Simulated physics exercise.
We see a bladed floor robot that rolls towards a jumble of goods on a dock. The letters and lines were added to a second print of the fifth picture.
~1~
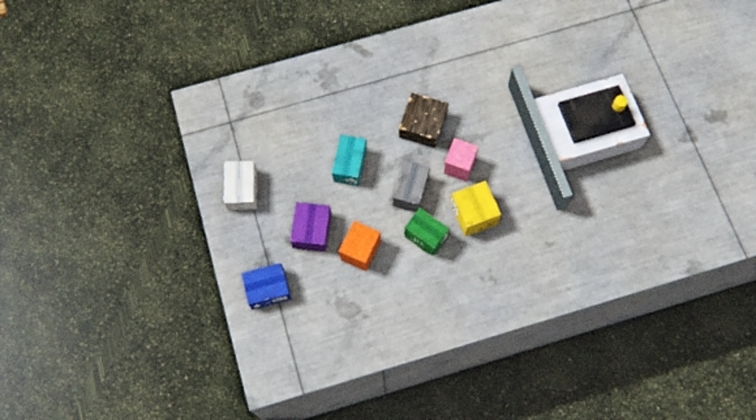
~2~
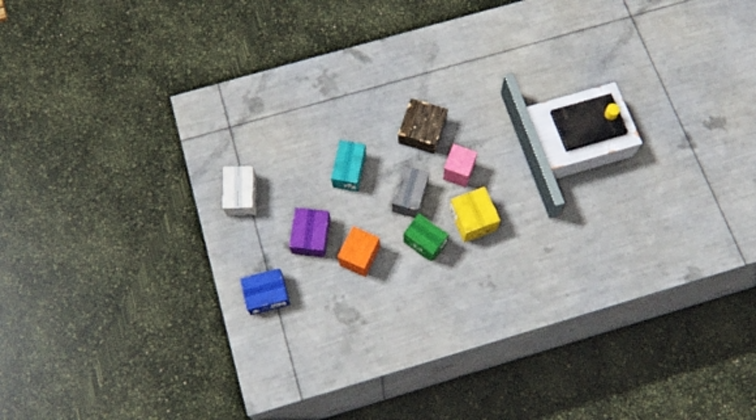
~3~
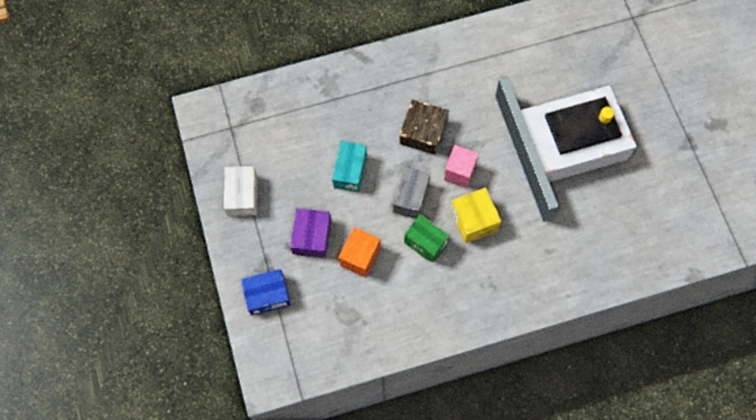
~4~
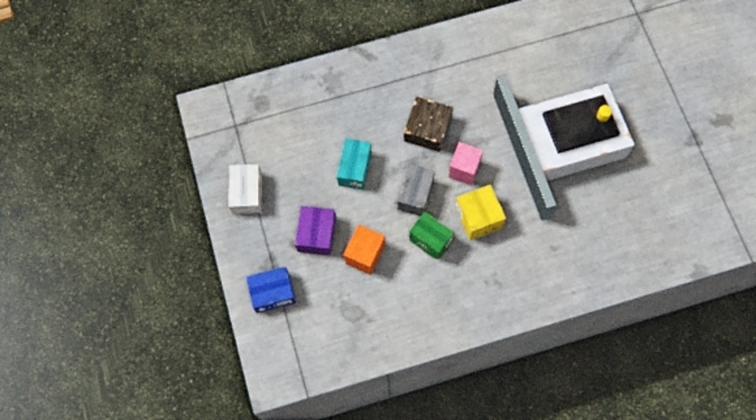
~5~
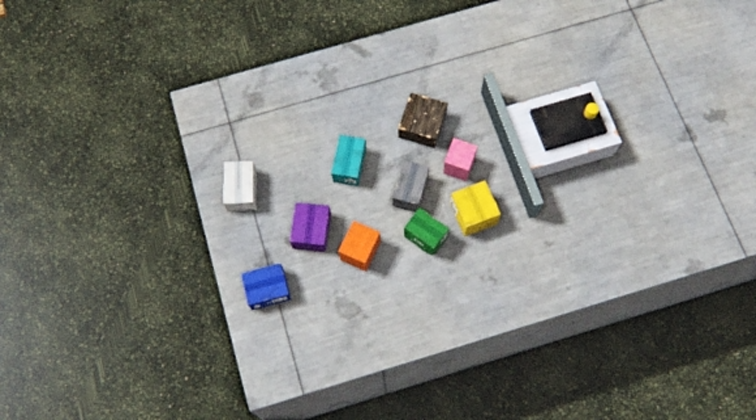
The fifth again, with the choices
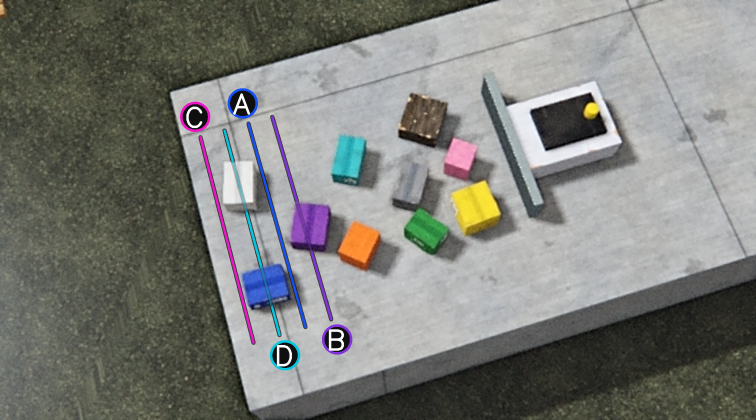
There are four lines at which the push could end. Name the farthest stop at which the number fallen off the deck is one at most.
Line B.
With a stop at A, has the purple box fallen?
By then, yes.
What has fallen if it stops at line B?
The blue parcel.
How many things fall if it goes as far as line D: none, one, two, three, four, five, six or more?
In all, six or more.
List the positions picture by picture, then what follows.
The first frame shows blue parcel (266, 286); purple box (311, 227); black crate (424, 121).
The second frame shows robot (584, 123); grey box (410, 192).
The third frame shows robot (578, 126); yellow parcel (475, 216).
The fourth frame shows robot (576, 125); pink crate (465, 164).
The fifth frame shows robot (564, 122); turquoise parcel (349, 160); blue parcel (266, 287); purple box (311, 227).
On the marked copy, A at (276, 221); B at (301, 214); C at (226, 236); D at (251, 228).
Following B. Soon after the start, robot (489, 144); green parcel (402, 234); yellow parcel (431, 222).
Later, robot (414, 166); purple box (278, 233); orange crate (301, 274).
In the end, robot (353, 184); blue parcel over the edge; white box (205, 196); one fallen.
As for the rest, A drops four; C drops eight; D drops six.
